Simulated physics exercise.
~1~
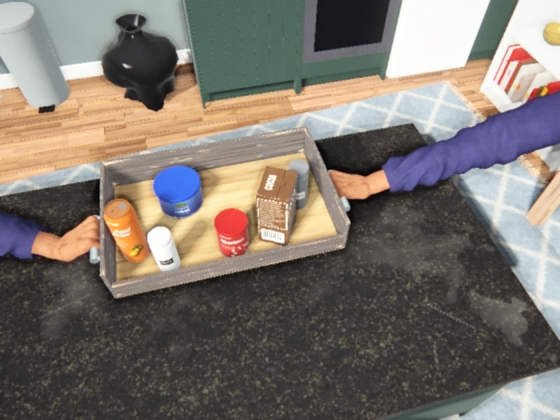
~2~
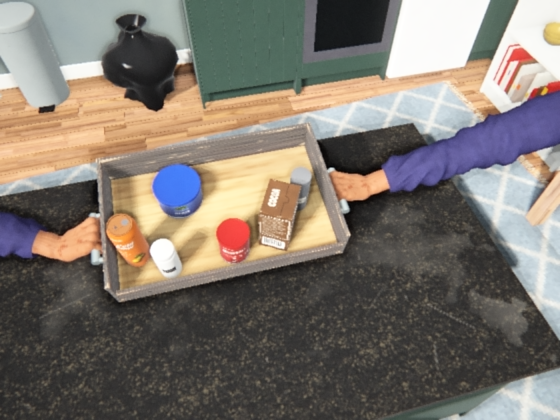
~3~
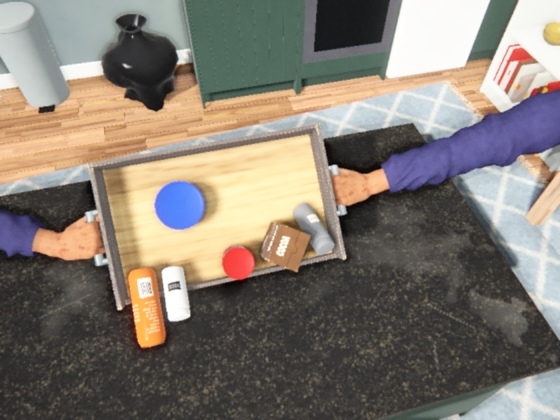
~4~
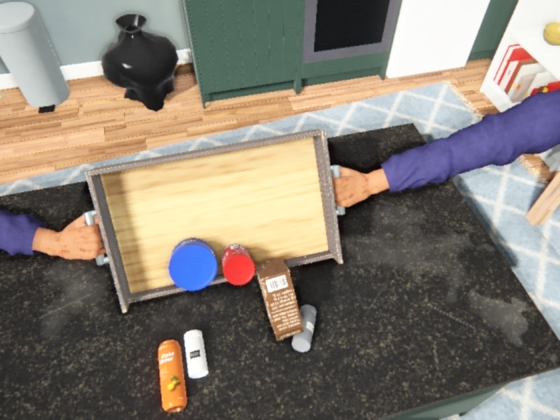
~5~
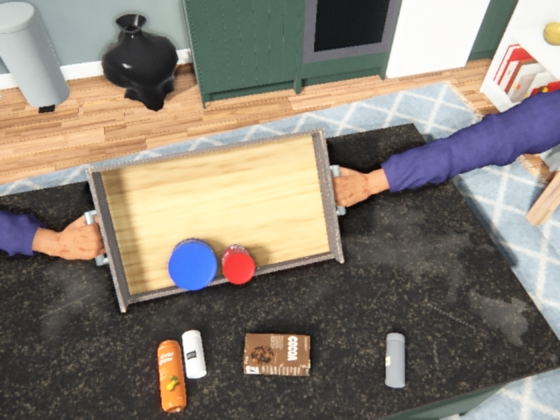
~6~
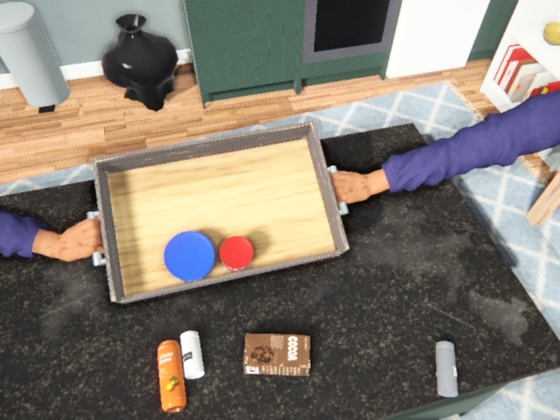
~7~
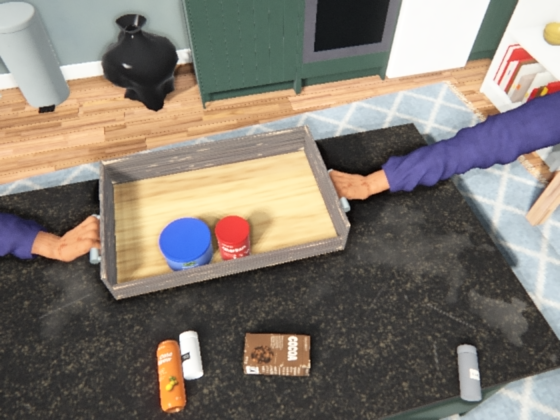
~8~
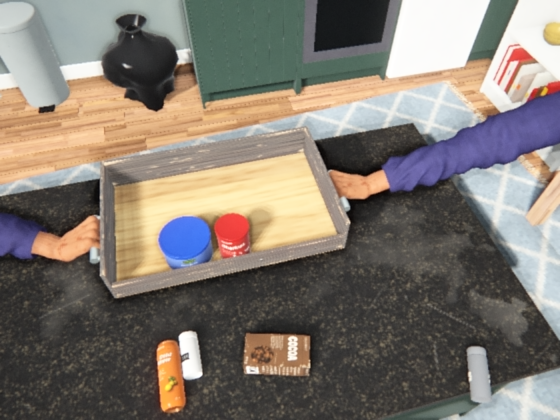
A wooden crate held by two hands above a dark speckled countertop starts out roughly level, carrying an orange can, a white shaker, a blue tub, a red tin, a brown carton and a grey shaker. The hands tip its near side down, and the orange can and white shaker topple and slide out over the low near wall. As the tilt steepens, the brown carton and grey shaker tumble out too, while the blue tub slides down beside the red tin. The crate swings back to level as the grey shaker rolls right across the counter. Finally, four items lie on the counter, with the tub and tin upright inside.
